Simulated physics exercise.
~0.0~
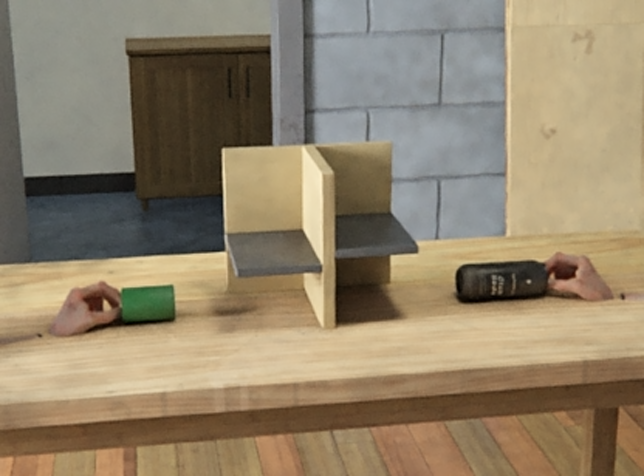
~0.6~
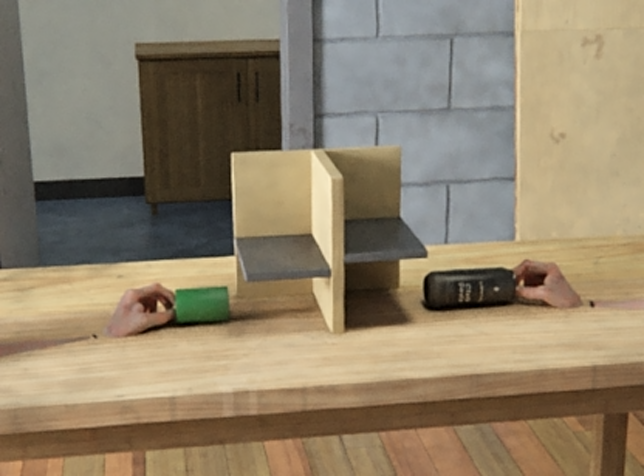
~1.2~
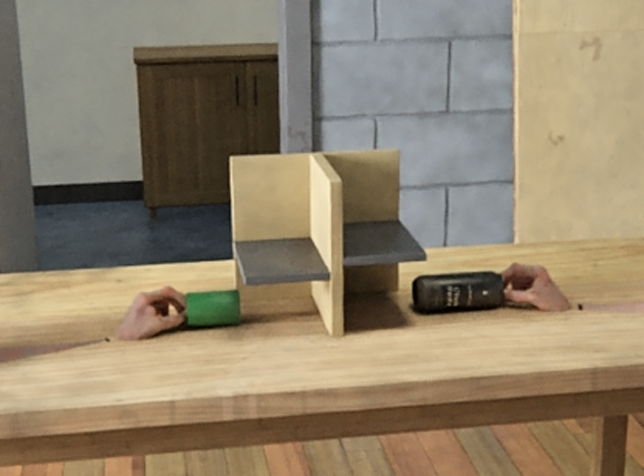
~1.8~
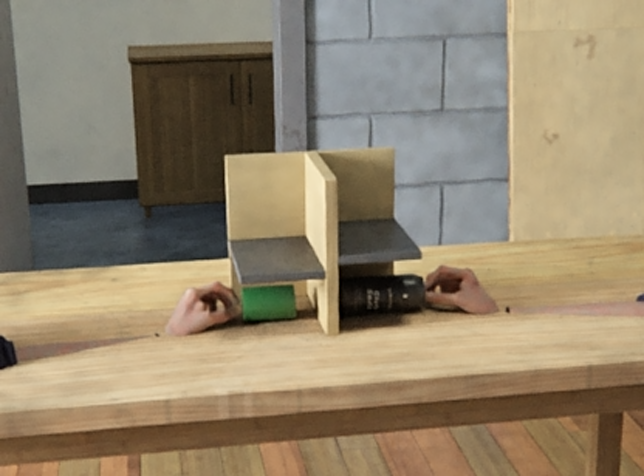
We see a two-sided shelf on a wooden table as one hand pushes a green cylinder lying on its side rightward and another pushes a black can on its side leftward, until both are partway under the gray shelf boards, on either side of the central divider.
